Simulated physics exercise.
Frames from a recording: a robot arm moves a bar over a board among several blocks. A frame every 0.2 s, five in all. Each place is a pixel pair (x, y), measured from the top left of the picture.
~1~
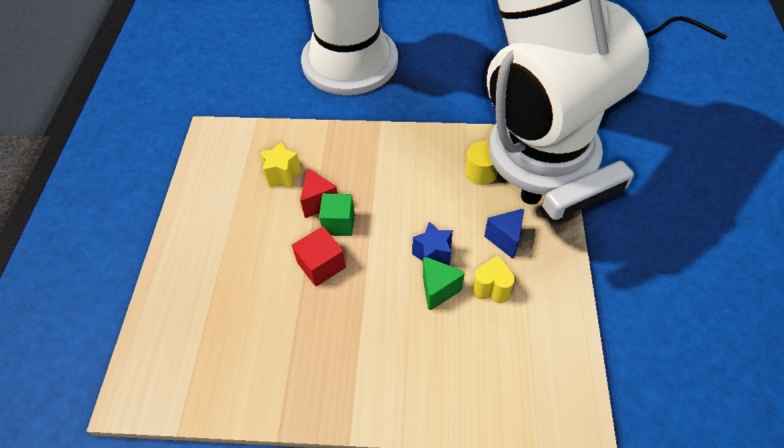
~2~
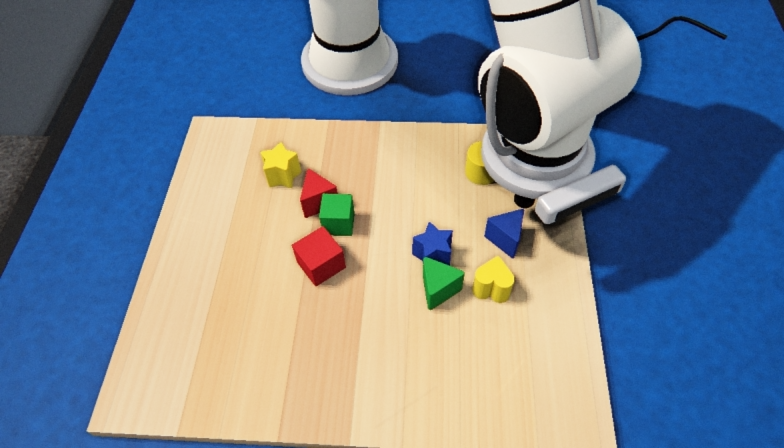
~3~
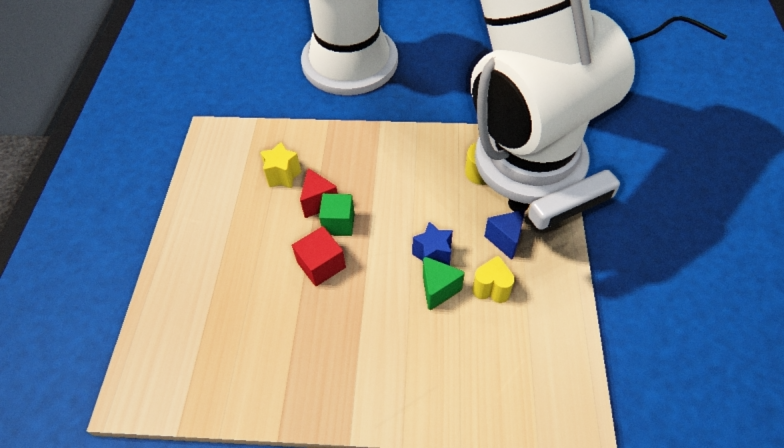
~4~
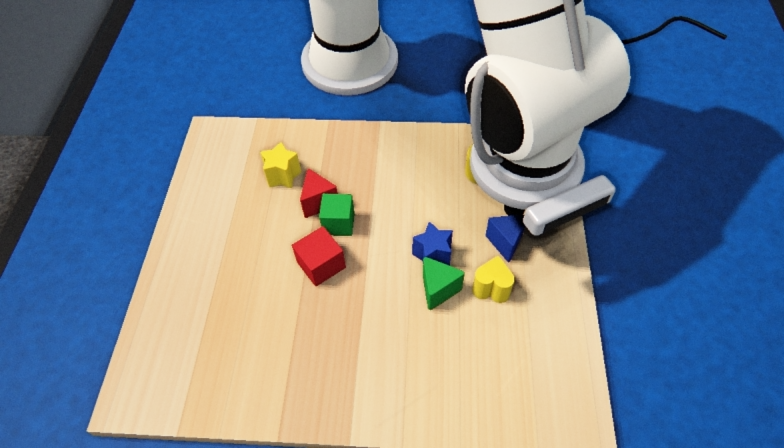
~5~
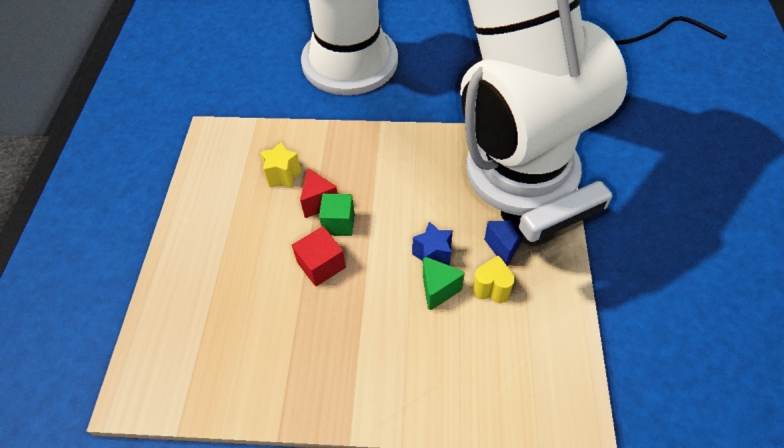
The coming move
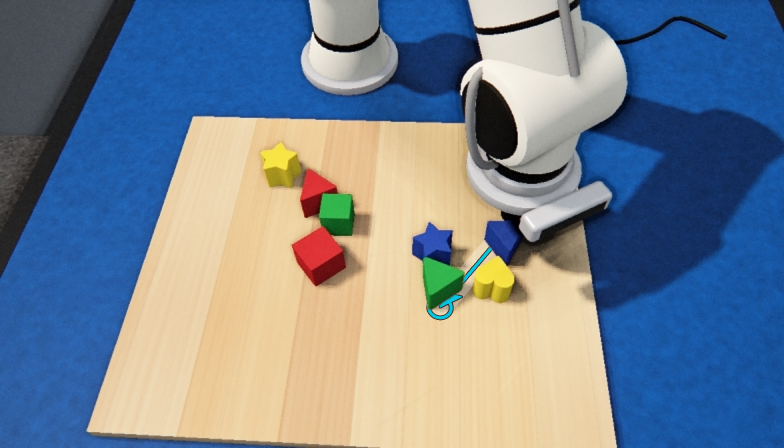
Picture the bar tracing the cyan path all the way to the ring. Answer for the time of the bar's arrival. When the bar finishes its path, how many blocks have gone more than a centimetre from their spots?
It will shift three or more blocks.
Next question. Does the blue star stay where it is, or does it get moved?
Its place stays the same.
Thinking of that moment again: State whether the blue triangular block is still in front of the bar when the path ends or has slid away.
It is off to the side or behind.
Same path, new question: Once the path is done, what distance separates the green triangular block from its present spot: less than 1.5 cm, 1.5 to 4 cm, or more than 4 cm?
The answer will be the middling band, 1.5 to 4 cm.
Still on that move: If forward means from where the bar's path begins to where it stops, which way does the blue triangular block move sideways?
Sideways, to the left.
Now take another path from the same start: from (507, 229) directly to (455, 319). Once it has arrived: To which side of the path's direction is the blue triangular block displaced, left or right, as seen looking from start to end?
Picture yourself facing from the start of the path to its end: The blue triangular block moves off to your left.
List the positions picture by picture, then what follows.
In the first frame, tip of the bar (530, 198), middles of tops, blue star (434, 239), green triangular block (440, 274), yellow heart-shaped block (495, 273), blue triangular block (510, 222).
In the second frame, bar (524, 201), nothing pushed.
In the third frame, bar (518, 206), nothing pushed.
In the fourth frame, bar (514, 210), blue triangular block (510, 225).
In the fifth frame, bar (511, 215), blue star (434, 239), green triangular block (440, 274), yellow heart-shaped block (495, 273), blue triangular block (508, 230).
The line goes from (507, 229) to (440, 307).
On the path given first. One third of the way, bar (489, 241); yellow heart-shaped block (491, 278), turned 25° anticlockwise; blue triangular block (500, 256), turned 25° anticlockwise.
Two thirds of the way, bar (466, 268); yellow heart-shaped block (488, 285), turned 45° anticlockwise; blue triangular block (500, 263), turned 45° anticlockwise.
At the end, bar (441, 296); blue star unmoved; green triangular block (416, 289), turned 70° clockwise; yellow heart-shaped block (488, 285), turned 45° anticlockwise; blue triangular block (500, 263), turned 45° anticlockwise.
